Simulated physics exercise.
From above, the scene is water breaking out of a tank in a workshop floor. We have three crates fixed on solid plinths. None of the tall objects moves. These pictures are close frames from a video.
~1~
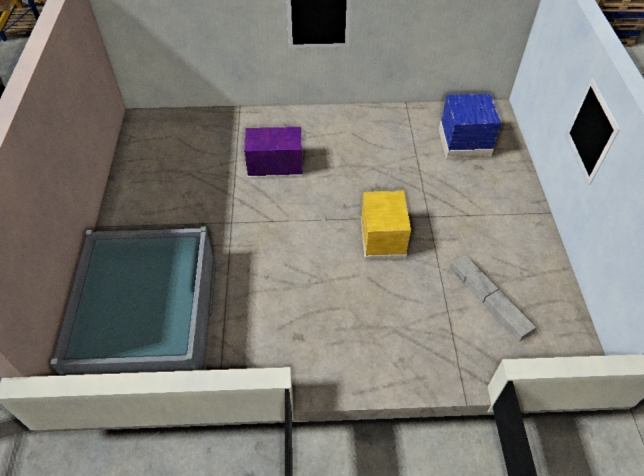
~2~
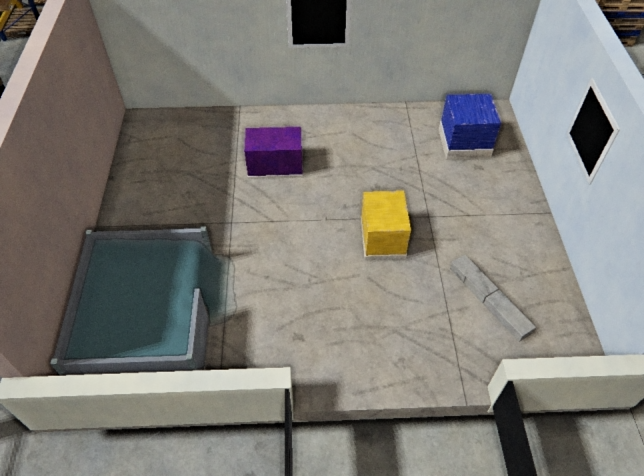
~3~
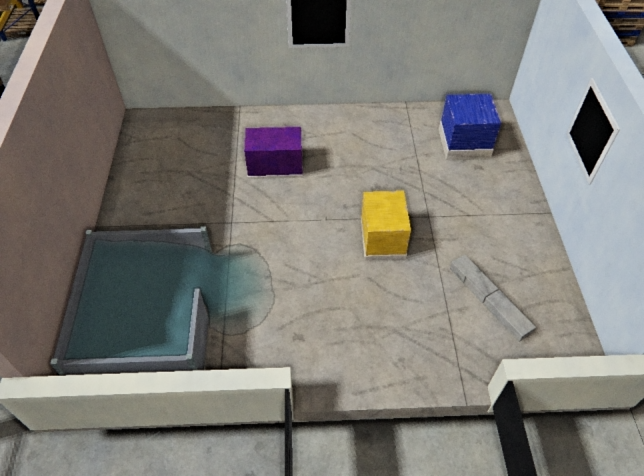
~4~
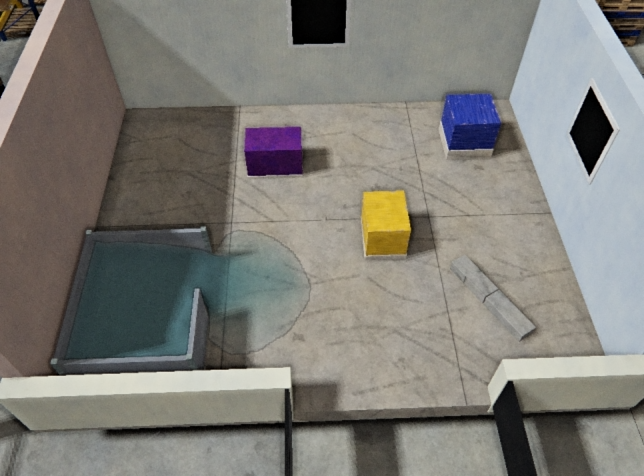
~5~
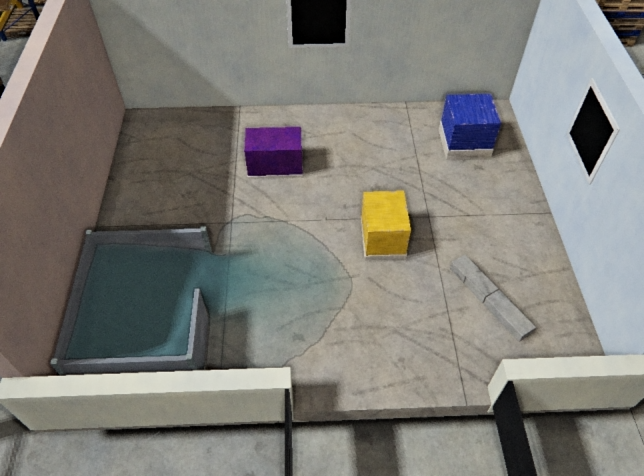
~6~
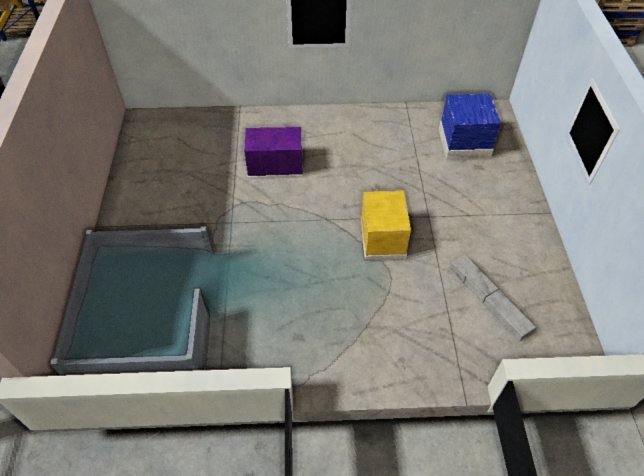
In this clip, a tank of teal water stands whole in the left corner of a walled workshop floor, then its right side opens and water spreads rightward in a widening rounded sheet toward the yellow block.
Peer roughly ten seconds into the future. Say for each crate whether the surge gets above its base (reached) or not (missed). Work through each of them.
One by one: Purple crate: Too low, blue crate: High enough, yellow crate: Too low.
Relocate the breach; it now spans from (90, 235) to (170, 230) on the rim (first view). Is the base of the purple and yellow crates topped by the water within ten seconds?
In my view the purple crate gets reached, and the yellow crate is never reached.
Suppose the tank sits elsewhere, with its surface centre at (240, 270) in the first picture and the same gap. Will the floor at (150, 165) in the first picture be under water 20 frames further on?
By then that patch is left unwetted.
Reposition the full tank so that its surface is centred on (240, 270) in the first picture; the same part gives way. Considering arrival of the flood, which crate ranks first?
My pick is the yellow-painted one.
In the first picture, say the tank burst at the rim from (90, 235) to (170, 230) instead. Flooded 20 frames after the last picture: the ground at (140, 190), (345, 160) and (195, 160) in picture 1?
In turn: Flooded, wet, under water.
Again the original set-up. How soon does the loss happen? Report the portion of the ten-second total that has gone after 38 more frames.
I'd put it near 65 in a hundred.
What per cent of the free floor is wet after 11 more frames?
Roughly 45 %.
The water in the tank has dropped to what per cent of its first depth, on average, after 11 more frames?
Around 46 percent.
A moment on, water covers 30 % of the floor; the purple crate water round its plinth, the blue crate not reached, the yellow crate water round its plinth.
Next, water covers 45 % of the floor; the purple crate water round its plinth, the blue crate water round its plinth, the yellow crate water round its plinth.
Then, water covers 55 % of the floor; the purple crate water round its plinth, the blue crate water round its plinth, the yellow crate water round its plinth.
Later, water covers 70 % of the floor; the purple crate water round its plinth, the blue crate water round its plinth, the yellow crate water round its plinth.
In the end, water covers 85 % of the floor; the purple crate was topped, the blue crate stayed above the water, the yellow crate was topped.
